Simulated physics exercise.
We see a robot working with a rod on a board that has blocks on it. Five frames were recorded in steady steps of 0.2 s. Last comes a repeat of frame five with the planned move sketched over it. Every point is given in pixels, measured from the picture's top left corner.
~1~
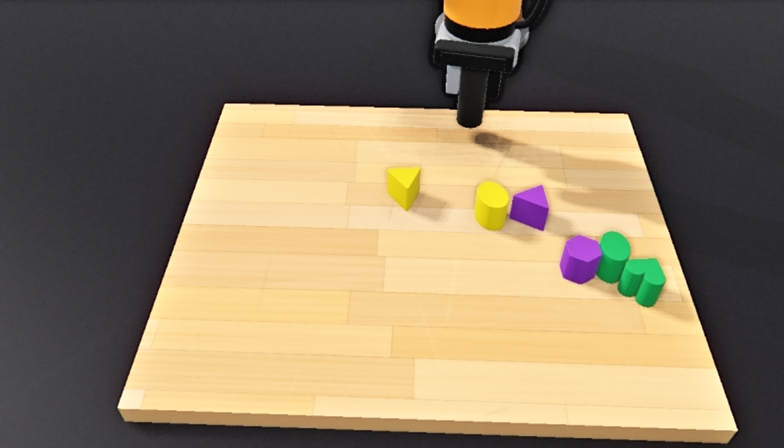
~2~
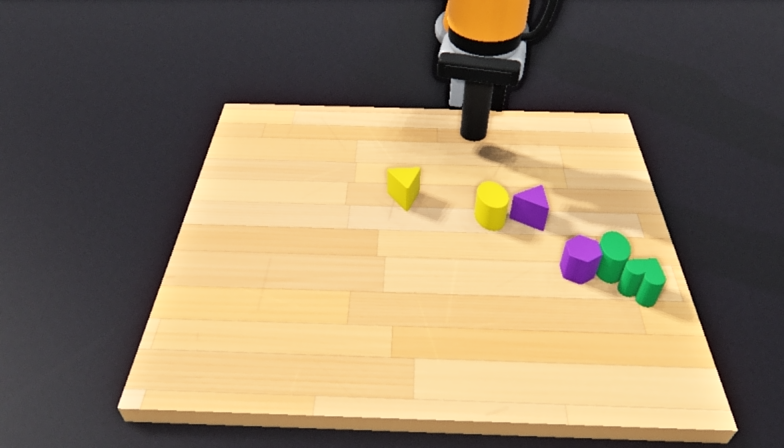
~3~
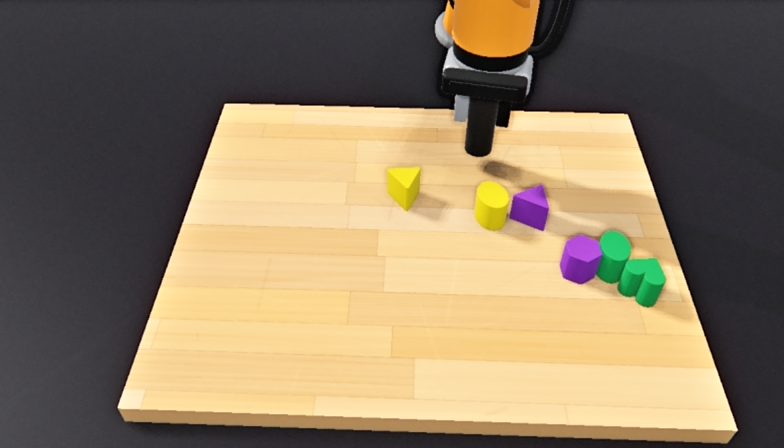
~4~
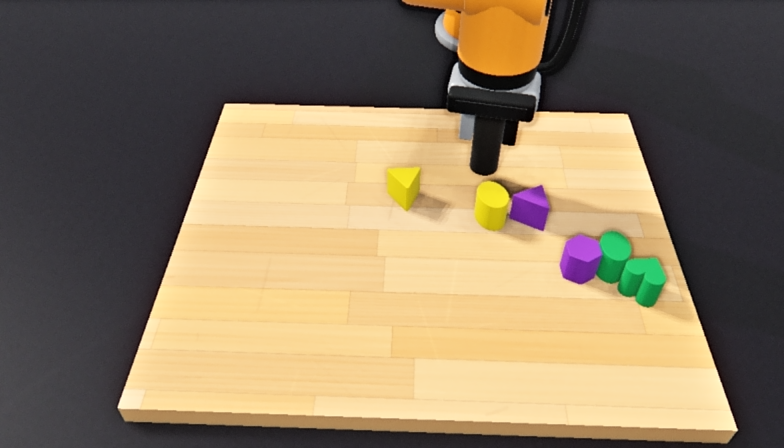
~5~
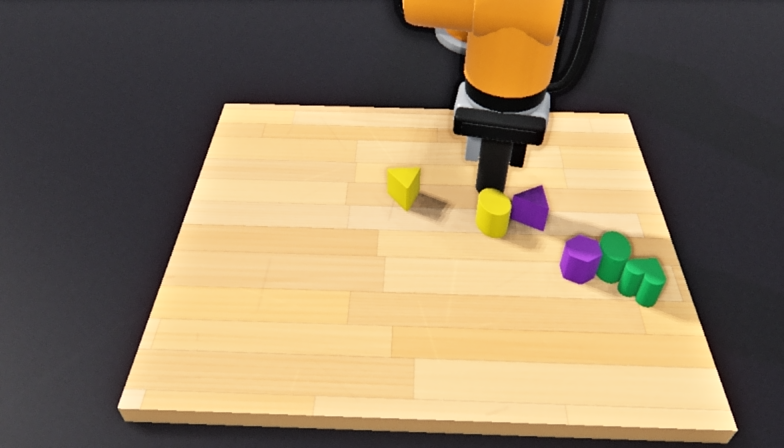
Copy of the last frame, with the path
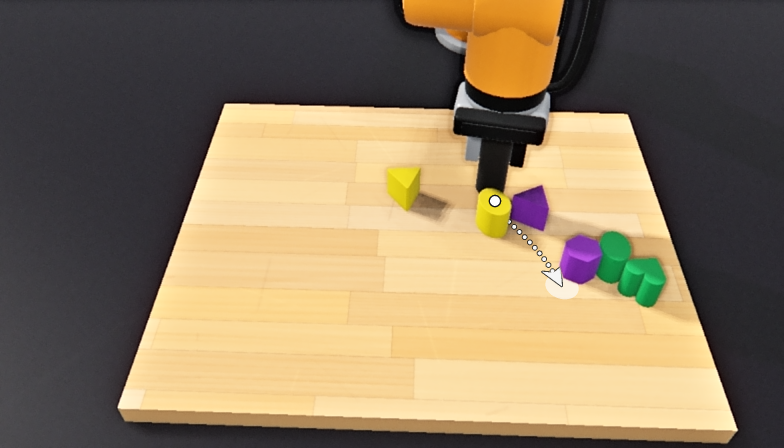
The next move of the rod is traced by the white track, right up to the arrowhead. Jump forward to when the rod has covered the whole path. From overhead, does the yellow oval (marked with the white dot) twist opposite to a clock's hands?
No.
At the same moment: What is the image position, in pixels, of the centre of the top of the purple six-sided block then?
The middle of its top is at (603, 263).
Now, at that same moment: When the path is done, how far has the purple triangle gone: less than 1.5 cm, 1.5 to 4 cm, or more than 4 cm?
It's set to move 1.5-4 cm.
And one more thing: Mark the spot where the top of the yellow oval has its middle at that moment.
Expect it around (507, 233).
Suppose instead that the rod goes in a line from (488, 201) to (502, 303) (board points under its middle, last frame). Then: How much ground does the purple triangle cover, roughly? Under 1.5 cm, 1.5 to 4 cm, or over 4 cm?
The under 1.5 cm band.
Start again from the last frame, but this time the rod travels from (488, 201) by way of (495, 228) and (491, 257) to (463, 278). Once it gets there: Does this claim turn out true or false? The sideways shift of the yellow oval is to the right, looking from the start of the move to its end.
That claim is false.
Drawn move, from (488, 201) via (527, 240), ending at (562, 286); the dot is on the yellow oval.
What follows on the original path. One third of the way, rod (516, 213); yellow oval (504, 225), turned 45° clockwise; purple triangle (545, 202), turned 55° anticlockwise.
Two thirds of the way, rod (543, 241); yellow oval (507, 233), turned 85° clockwise; purple triangle (554, 207), turned 90° anticlockwise.
At the end, rod (566, 273); yellow oval (507, 233), turned 85° clockwise; purple triangle (554, 207), turned 90° anticlockwise; purple six-sided block (603, 263), turned 55° anticlockwise; green oval (623, 245), turned 15° anticlockwise.
